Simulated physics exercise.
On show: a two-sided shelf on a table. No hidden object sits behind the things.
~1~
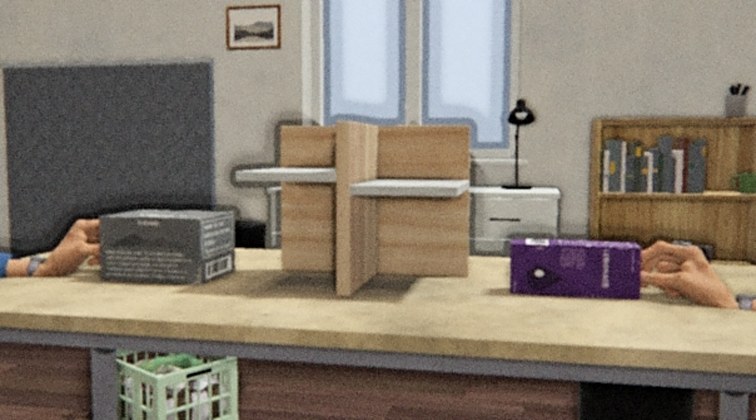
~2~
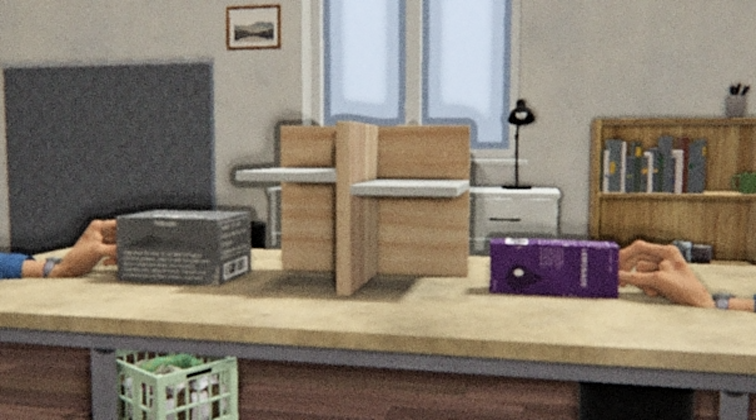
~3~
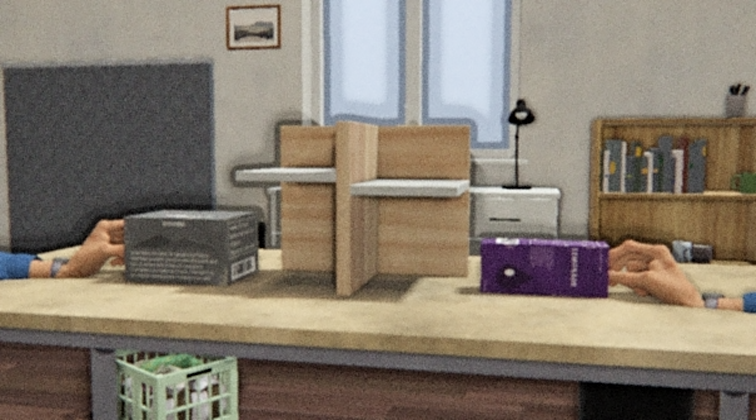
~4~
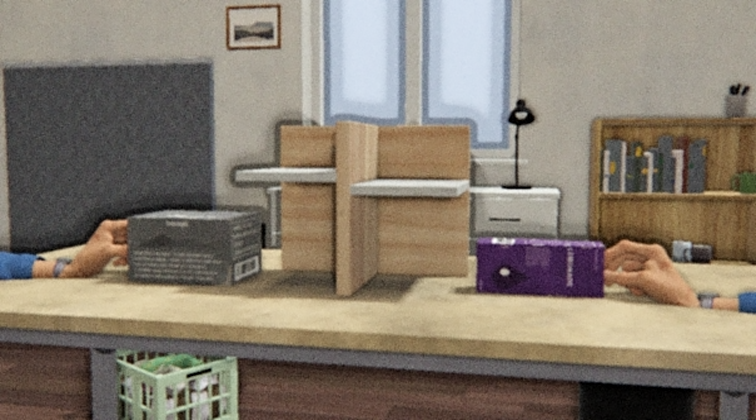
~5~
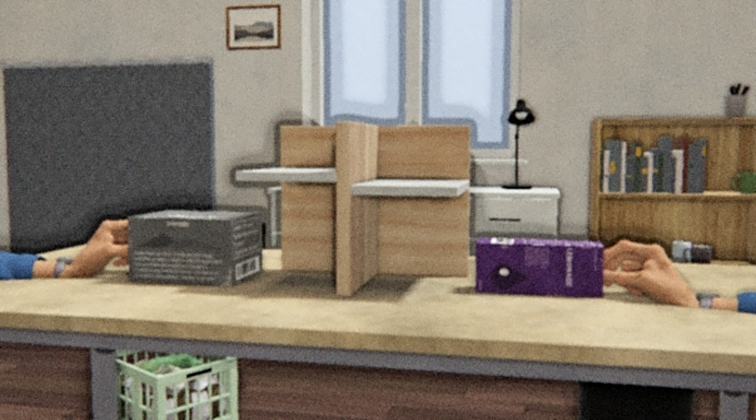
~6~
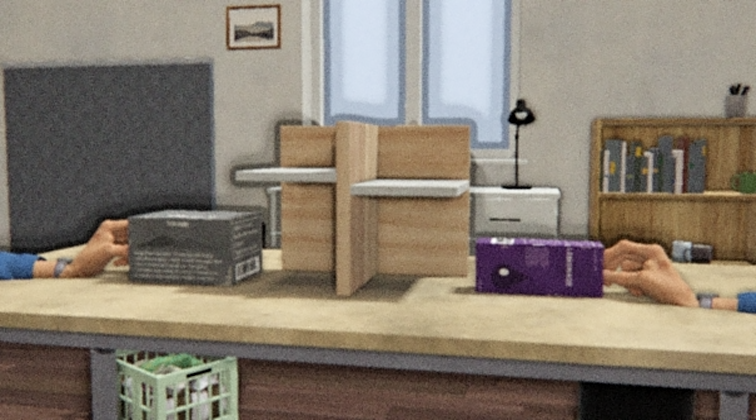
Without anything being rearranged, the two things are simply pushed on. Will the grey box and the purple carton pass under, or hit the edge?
Grey box - passes under, purple carton - passes under.
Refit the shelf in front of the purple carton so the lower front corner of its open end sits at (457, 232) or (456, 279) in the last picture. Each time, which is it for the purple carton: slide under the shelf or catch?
The purple carton: First passes beneath, then snags.
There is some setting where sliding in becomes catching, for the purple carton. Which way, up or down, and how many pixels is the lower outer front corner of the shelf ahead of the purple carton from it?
Down by around 52 pixels.
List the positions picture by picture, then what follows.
In the first frame, hands sliding the things forward; grey box (170, 245); purple carton (573, 268); shelf (360, 204).
In the second frame, hands sliding the things forward; purple carton (552, 268); shelf (360, 204).
In the third frame, hands sliding the things forward; grey box (194, 246); shelf (360, 204).
In the fourth frame, hands sliding the things forward; purple carton (538, 267); shelf (360, 204).
In the fifth frame, hands sliding the things forward; grey box (198, 246); shelf (360, 204).
In the sixth frame, hands sliding the things forward; grey box (198, 246); purple carton (538, 267); shelf (360, 204).
Then, 0.52 s past the last view, grey box sliding up to the opening near (236, 247); purple carton sliding up to the opening near (492, 265).
Finally, the grey box slides in, near (290, 249); the purple carton slides in, near (432, 263).
